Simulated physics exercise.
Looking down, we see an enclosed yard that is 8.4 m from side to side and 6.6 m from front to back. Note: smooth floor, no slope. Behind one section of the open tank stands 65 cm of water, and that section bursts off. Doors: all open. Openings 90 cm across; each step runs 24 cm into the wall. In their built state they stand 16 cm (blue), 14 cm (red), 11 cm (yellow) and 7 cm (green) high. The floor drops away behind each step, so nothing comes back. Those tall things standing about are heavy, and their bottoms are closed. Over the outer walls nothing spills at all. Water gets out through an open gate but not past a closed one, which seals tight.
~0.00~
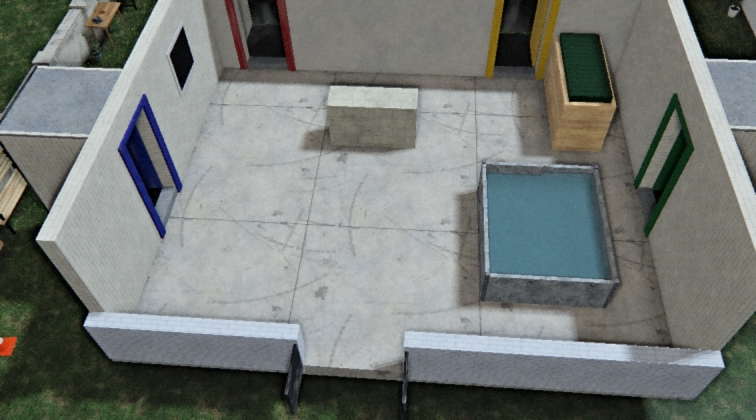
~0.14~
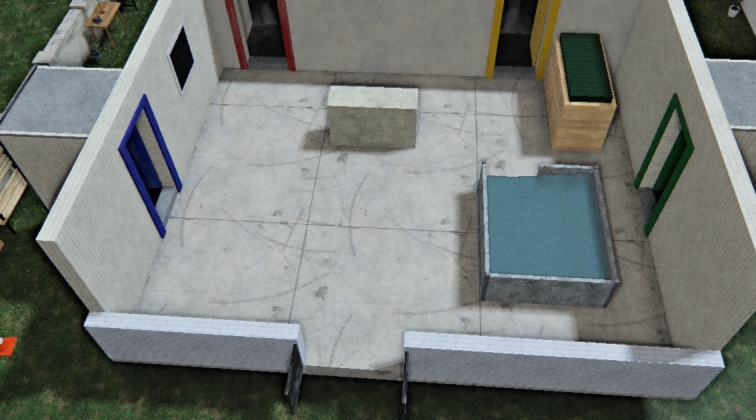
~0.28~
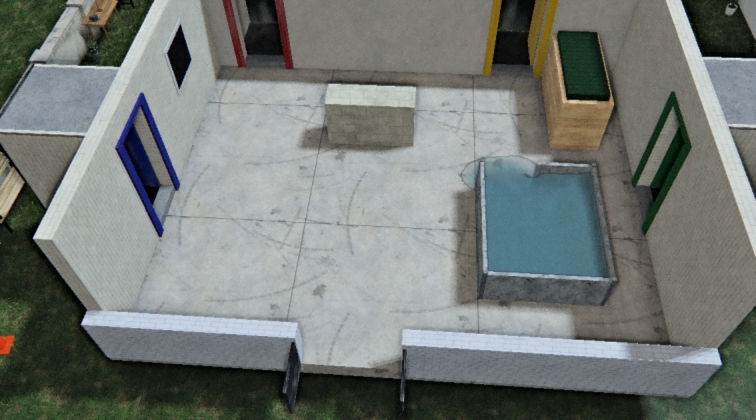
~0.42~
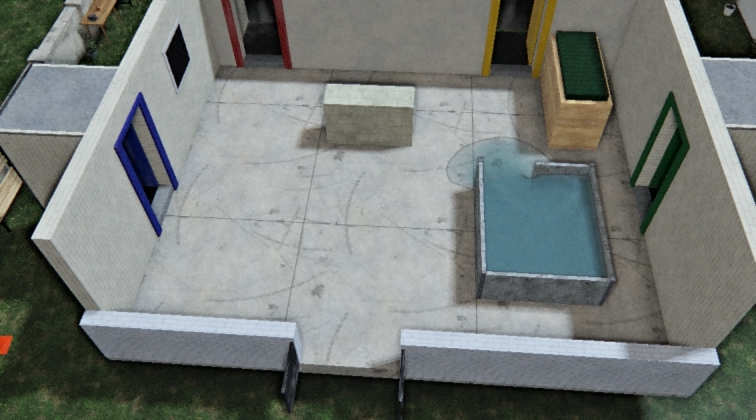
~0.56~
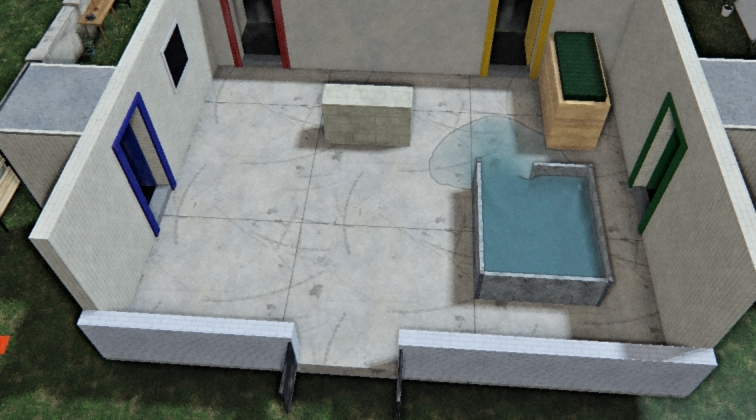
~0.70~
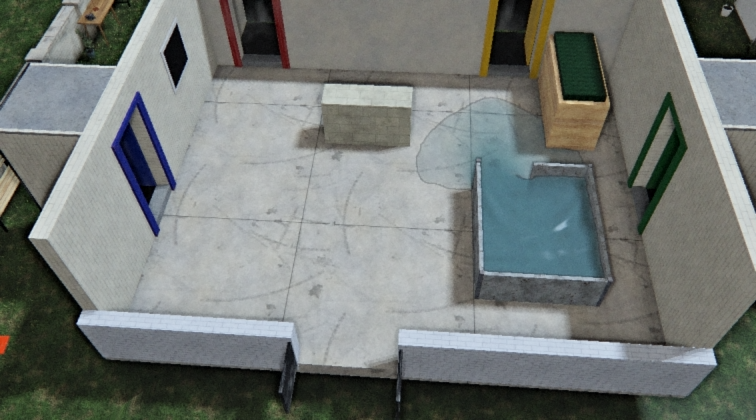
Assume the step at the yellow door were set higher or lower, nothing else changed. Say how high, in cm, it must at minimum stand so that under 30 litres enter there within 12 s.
It must stand at least about 26 cm high.
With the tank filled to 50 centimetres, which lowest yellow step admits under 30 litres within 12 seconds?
About 19 cm.
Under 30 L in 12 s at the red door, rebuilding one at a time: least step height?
The red one would have to be about 7.5 cm high.
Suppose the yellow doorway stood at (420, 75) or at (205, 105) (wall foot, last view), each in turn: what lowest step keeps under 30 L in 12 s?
In turn: About 17 cm, about 12.0 cm.
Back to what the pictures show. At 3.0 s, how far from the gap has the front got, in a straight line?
Distance from gap: Approx. 6.6 m.
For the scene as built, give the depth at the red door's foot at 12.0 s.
Roughly 9.0 cm deep.
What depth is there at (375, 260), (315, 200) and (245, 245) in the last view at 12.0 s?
Approx. 2 / 3 / 3 cm.
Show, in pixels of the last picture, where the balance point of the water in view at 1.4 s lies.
It lies near (517, 210) in the last picture.
After 1.4 s water covers 20 % of the floor, deepest (33 cm) near (496, 181); 21 cm at the yellow door, 12 litres in over its 11 cm step.
After 3.0 s water covers 30 % of the floor; 27 cm at the yellow door, 189 litres in over its 11 cm step.
After 12.0 s water covers 85 % of the floor, deepest (10 cm) near (213, 79); 8 cm at the yellow door, 333 litres in over its 11 cm step.
At the yellow door as built, the water arrived by 1.0 s and peaked near 32 cm at 2.2 s.
Run again over the same 12 s with other heights there, 55 litres in over 23 cm, 8 litres over 31.5 cm. The limit of 30 litres is kept from about 26 cm up.
